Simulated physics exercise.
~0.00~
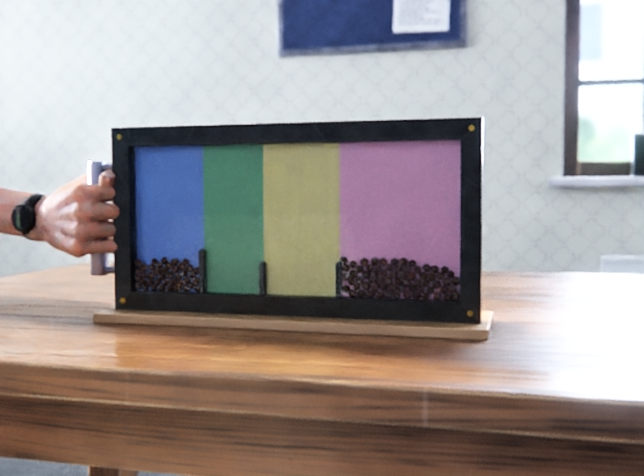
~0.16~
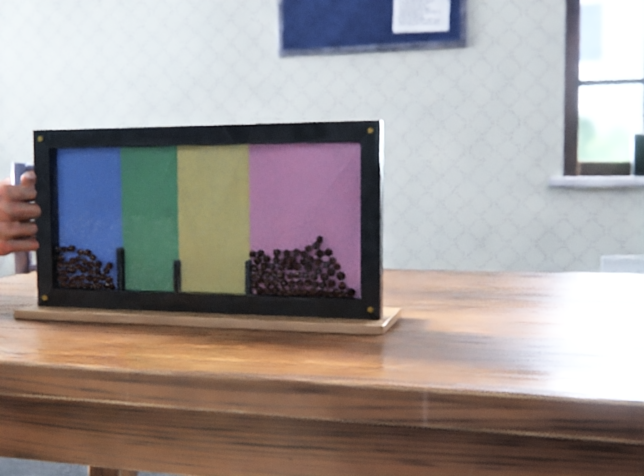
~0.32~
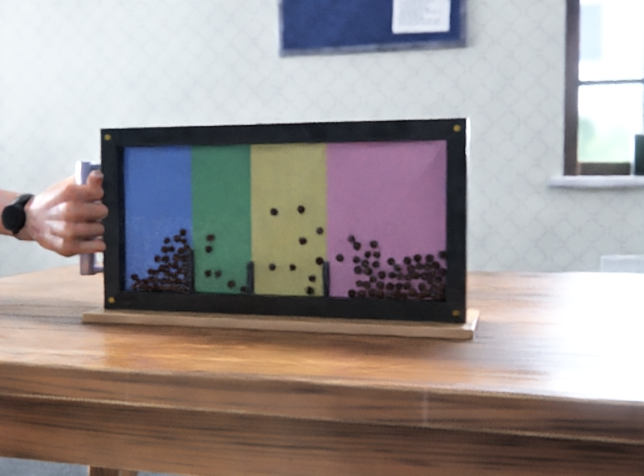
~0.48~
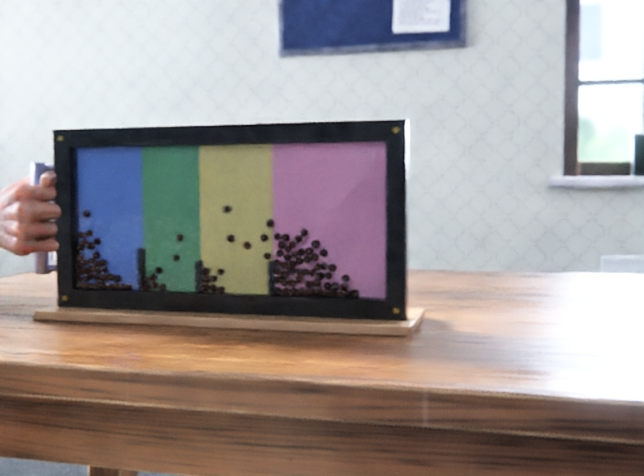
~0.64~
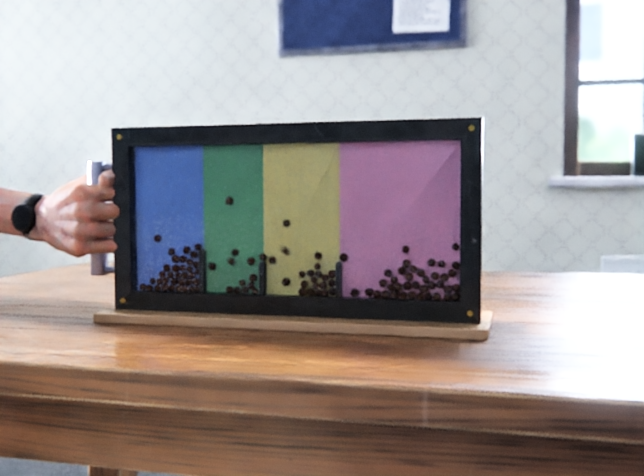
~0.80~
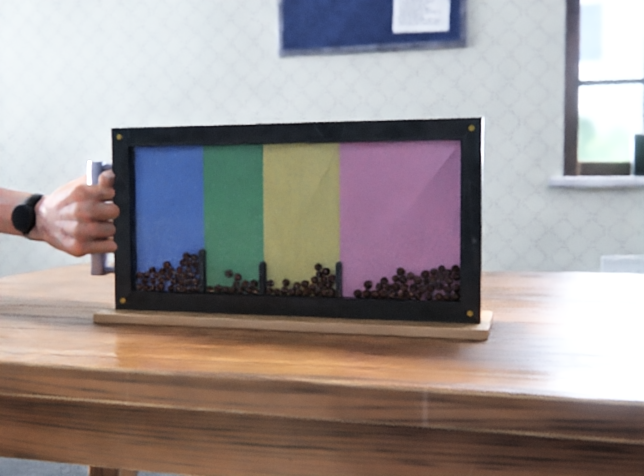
A clear-fronted, black-framed tray with blue, green, yellow and pink strips stands on a wooden table, seen from the front in a room with patterned wallpaper. A hand with a dark watch grips its left end, while small dark beads lie heaped in the blue and pink sections. The hand slides the tray left, and the beads pile up against the short dividers. It moves right again, and beads scatter into green and yellow. A second trip left and back tosses more across. The tray stops where it began, and the beads settle in all four strips, fewest in green.
